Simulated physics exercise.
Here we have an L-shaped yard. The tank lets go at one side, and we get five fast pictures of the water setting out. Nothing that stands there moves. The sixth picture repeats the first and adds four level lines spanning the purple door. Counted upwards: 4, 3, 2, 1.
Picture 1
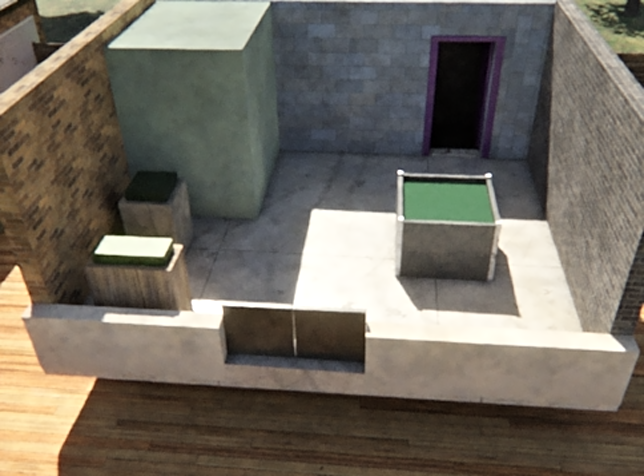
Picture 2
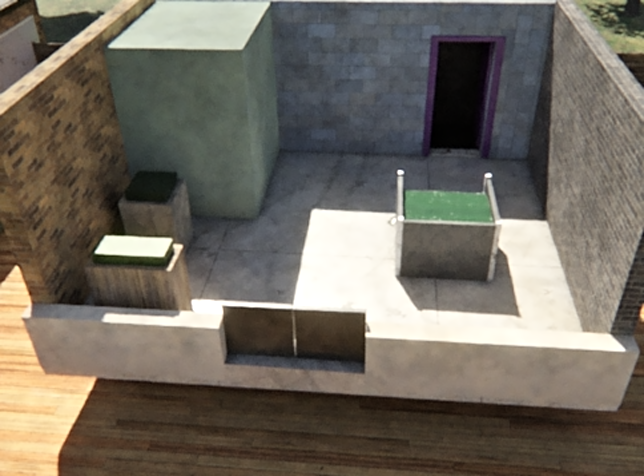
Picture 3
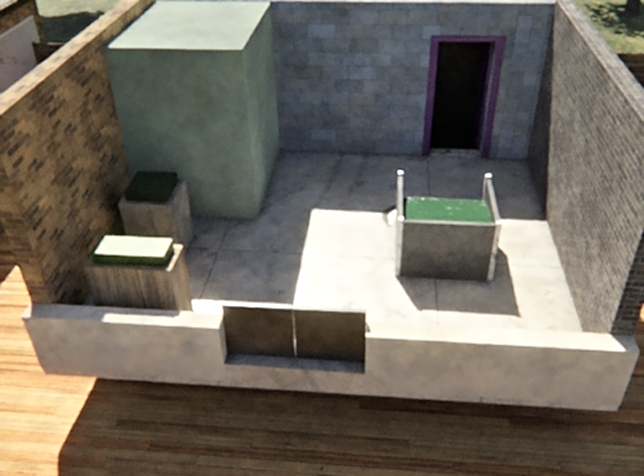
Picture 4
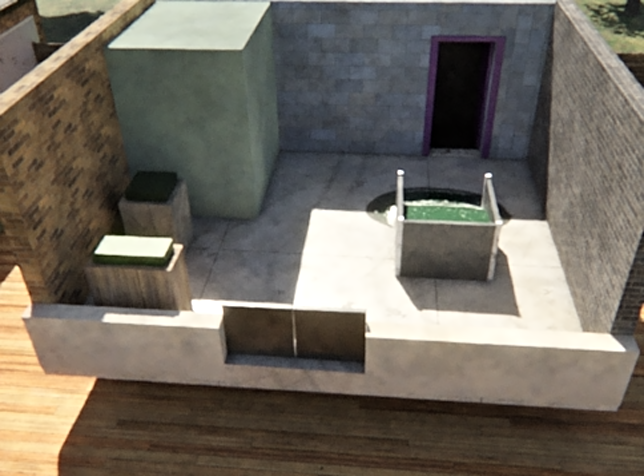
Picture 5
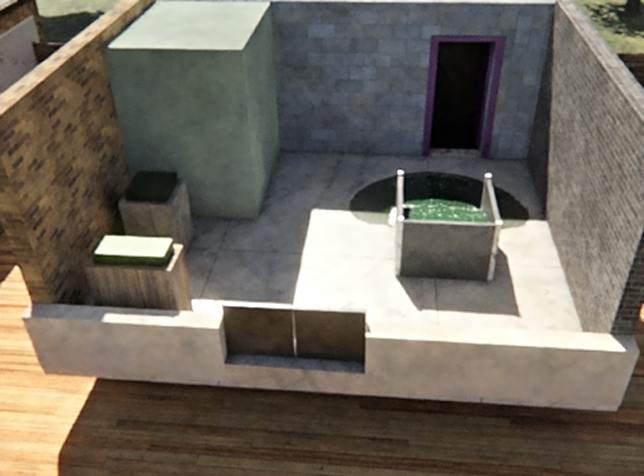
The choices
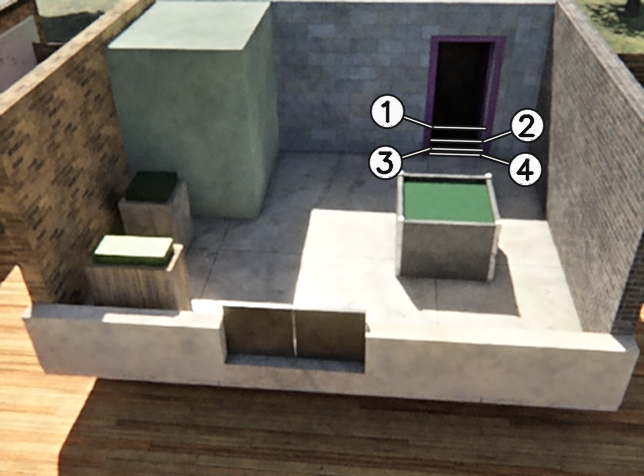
In an L-shaped walled yard, a tank's back side opens and green water pours out, spreading across the floor behind it.
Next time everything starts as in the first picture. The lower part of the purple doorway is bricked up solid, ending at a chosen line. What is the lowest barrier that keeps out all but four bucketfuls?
Line 2 just does it.
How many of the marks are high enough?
Two of the four.
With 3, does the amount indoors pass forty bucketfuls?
No, less.
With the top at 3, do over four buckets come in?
Yes, it does.
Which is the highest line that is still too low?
The answer is 3.
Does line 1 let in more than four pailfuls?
No.
On the marked copy, 1 at (458, 127); 2 at (457, 140); 3 at (456, 149); 4 at (455, 154); from the bottom up 4, 3, 2, 1.
Choosing 1, nothing gets over.
Choosing 2, a bucket or two gets in.
Choosing 3, some 15 bucketfuls get in.
Choosing 4, dozens of bucketfuls pour in.
